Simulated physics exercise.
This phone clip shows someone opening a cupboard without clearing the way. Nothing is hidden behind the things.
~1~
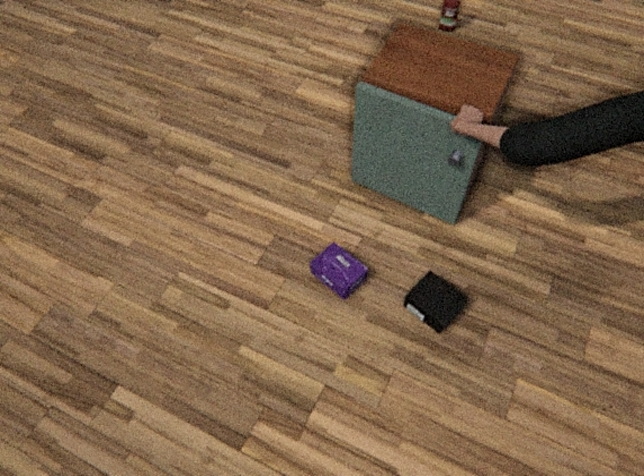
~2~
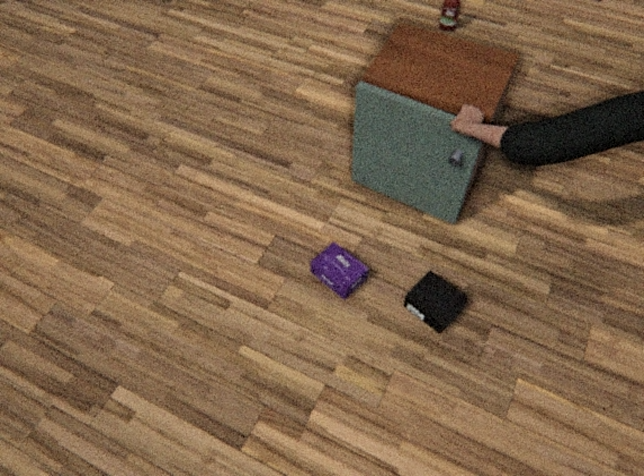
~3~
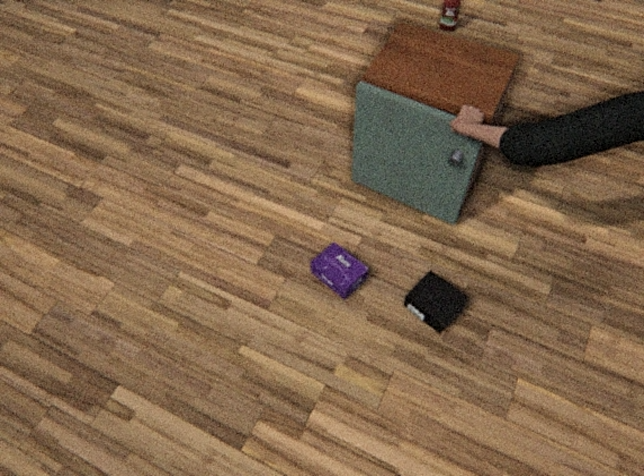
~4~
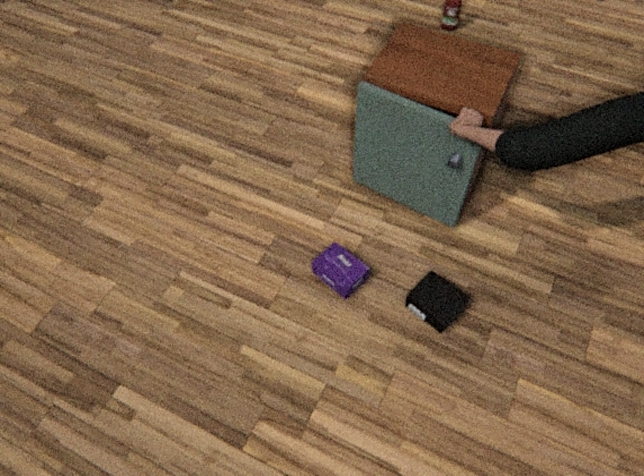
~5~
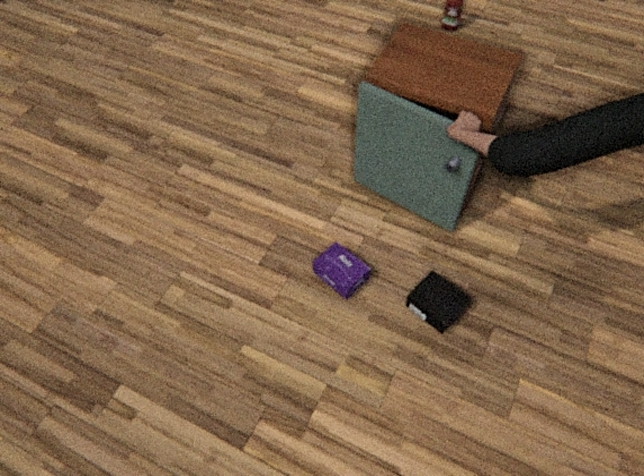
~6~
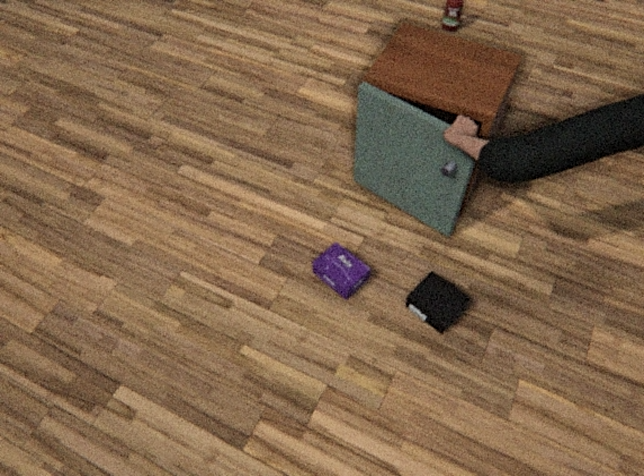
A dark-sleeved hand pulling a cupboard's green door slightly open, with purple and black boxes lying still on the wooden floor.
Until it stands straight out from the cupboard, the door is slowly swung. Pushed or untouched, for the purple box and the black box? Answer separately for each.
As I see it, the purple box is disturbed. The black box goes undisturbed.
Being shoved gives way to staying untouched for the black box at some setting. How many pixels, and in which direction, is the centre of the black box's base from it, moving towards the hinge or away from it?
Close to 20 pixels in the upward direction.
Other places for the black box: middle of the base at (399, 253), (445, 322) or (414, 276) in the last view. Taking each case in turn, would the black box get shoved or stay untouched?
Trial 1: Takes a hit. Trial 2: Is never reached. Trial 3: Takes a hit.
Then, 1.34 s after the last picture, door 65° open; purple box moved a little near (333, 274); black box at rest near (437, 302).
Then, 1.68 s after the last picture, door 78° open; purple box moved about its own width near (311, 279); black box at rest near (437, 302).
At rest, the purple box is pushed along, near (298, 282); the black box remains where it is, near (437, 302).
